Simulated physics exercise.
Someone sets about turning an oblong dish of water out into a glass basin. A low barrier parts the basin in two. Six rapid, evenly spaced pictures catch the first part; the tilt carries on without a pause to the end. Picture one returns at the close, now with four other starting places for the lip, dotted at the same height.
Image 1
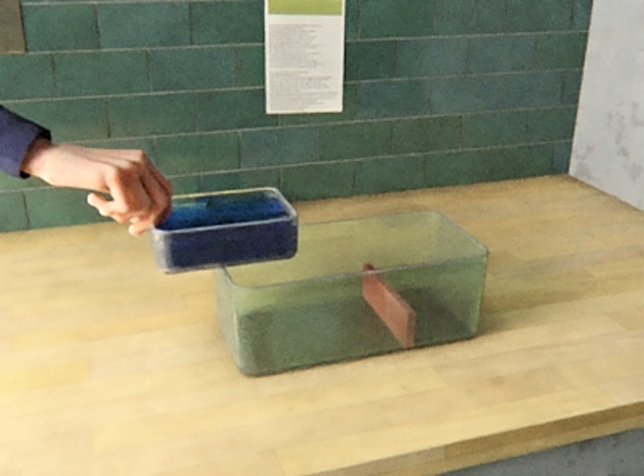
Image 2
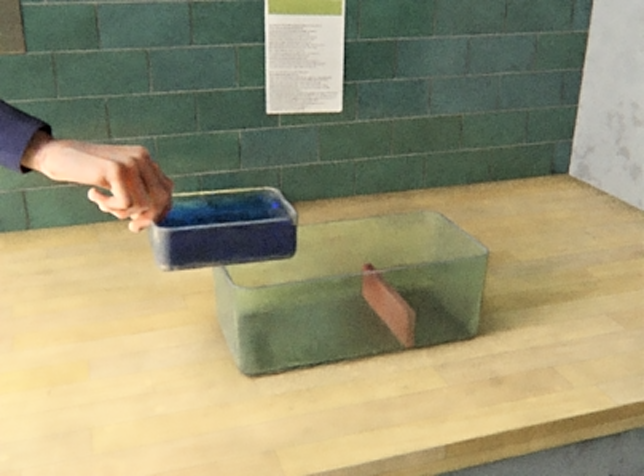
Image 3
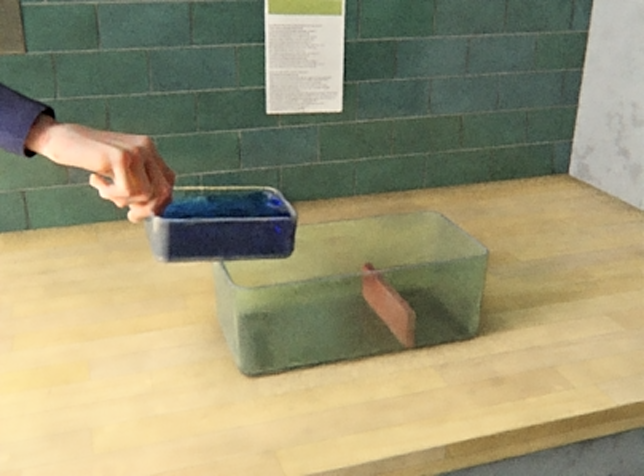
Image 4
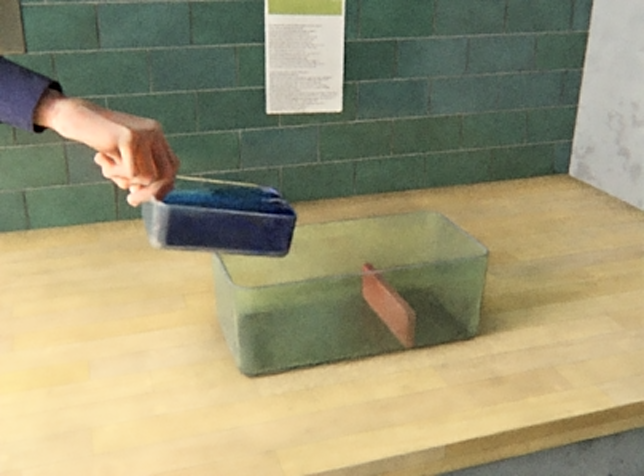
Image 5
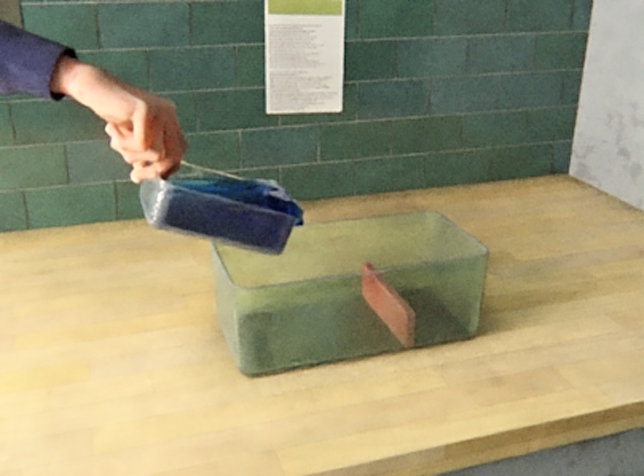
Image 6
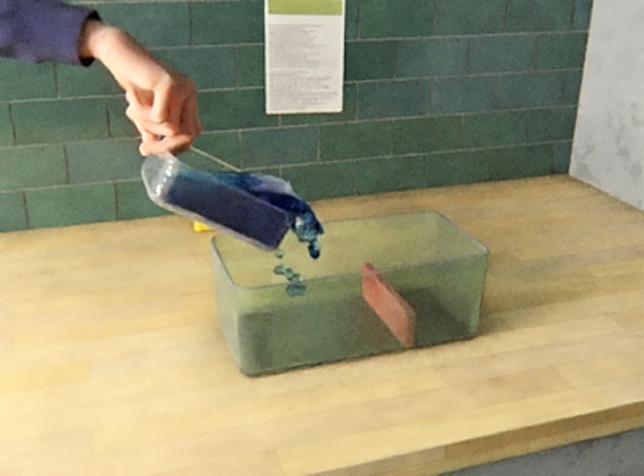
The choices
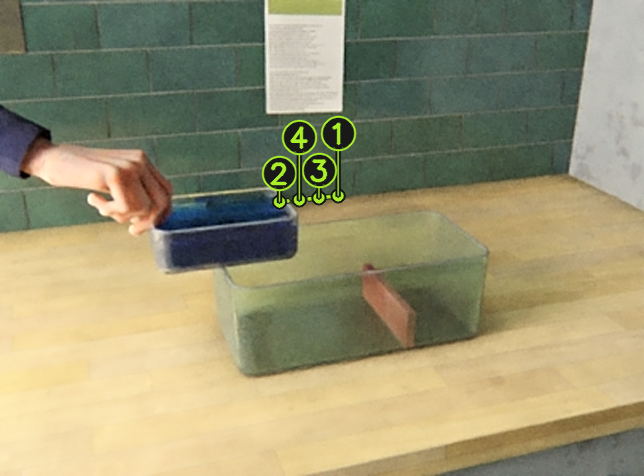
A hand in a dark blue sleeve, seen from slightly above in a steady view, holds a small oblong dish of deep blue water over a pale wooden counter before green tiles. Below and right sits a larger greenish glass basin, parted by a low reddish-brown barrier. The hand holds the dish nearly level, then rises and tilts it rightward, and blue water slips over its lip in dangling blobs above the basin's left part.
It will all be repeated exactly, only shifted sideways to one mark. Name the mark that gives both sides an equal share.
3 beats the others.
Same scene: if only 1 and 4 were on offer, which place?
Place 1.
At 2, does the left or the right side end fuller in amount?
The left side.
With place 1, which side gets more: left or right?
The right one.
In lime, 1 at (338, 195); 2 at (279, 201); 3 at (318, 197); 4 at (299, 199).
With 1, about 28 % ends left of the wall and 70 % right of it.
With 2, about 95 % ends left of the wall and 3 % right of it.
With 3, about 49 % ends left of the wall and 50 % right of it.
With 4, about 85 % ends left of the wall and 13 % right of it.
